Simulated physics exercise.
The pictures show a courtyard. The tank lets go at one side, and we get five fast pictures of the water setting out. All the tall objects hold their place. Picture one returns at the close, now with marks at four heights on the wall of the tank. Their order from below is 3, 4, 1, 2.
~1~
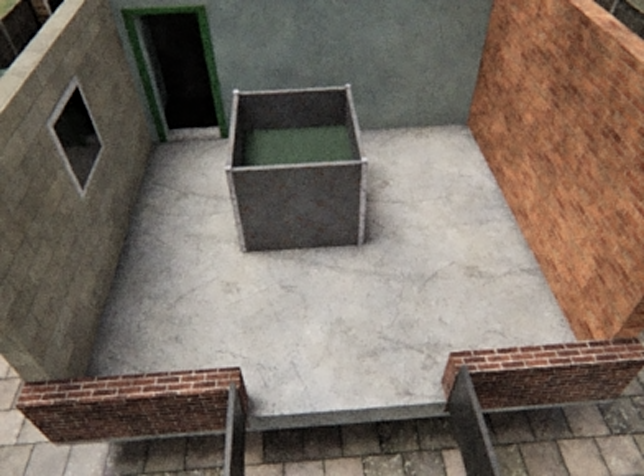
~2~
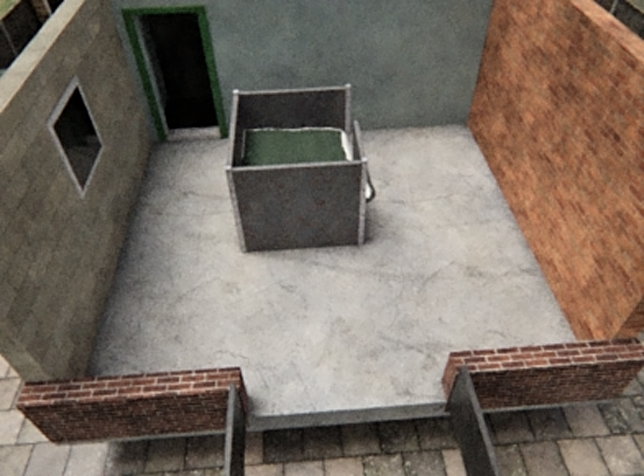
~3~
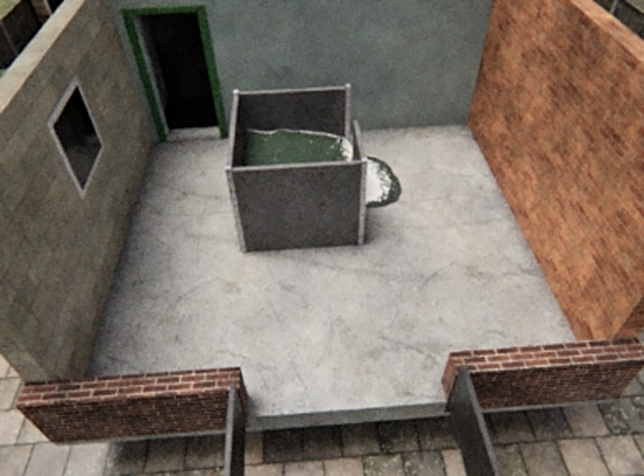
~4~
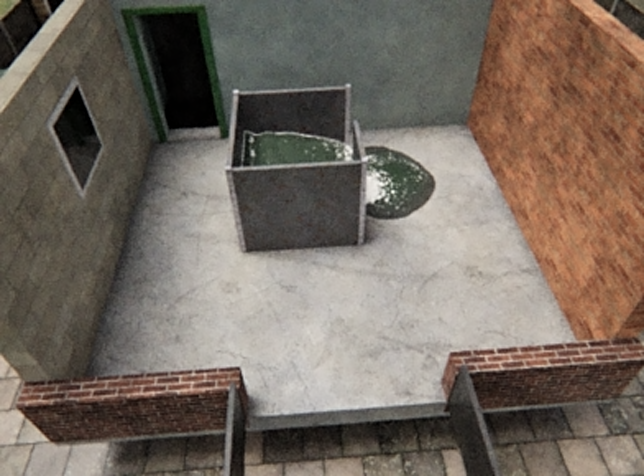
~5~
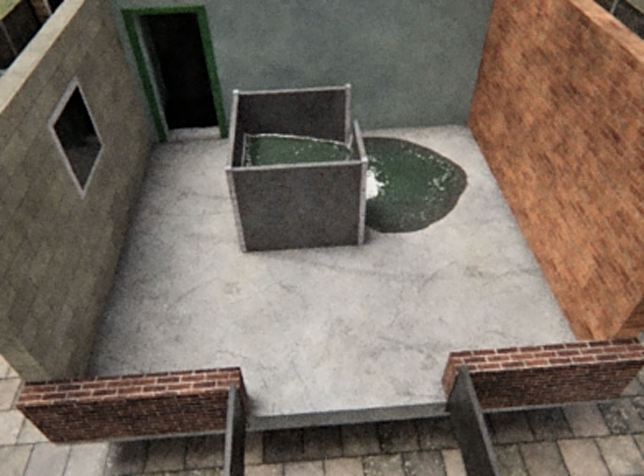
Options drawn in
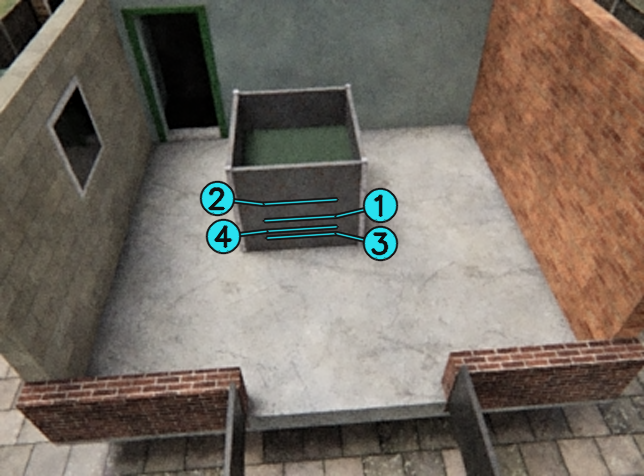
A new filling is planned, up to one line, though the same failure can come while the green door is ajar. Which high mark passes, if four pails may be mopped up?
2 is the one.
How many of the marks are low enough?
All four.
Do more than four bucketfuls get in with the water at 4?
No, not at all.
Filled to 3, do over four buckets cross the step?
No, that is safe.
On the marked copy, 1 at (300, 218); 2 at (299, 201); 3 at (302, 235); 4 at (301, 229); from the bottom up 3, 4, 1, 2.
With 1, nothing gets over.
With 2, a splash gets over, under a bucket.
With 3, nothing gets over.
With 4, nothing gets over.
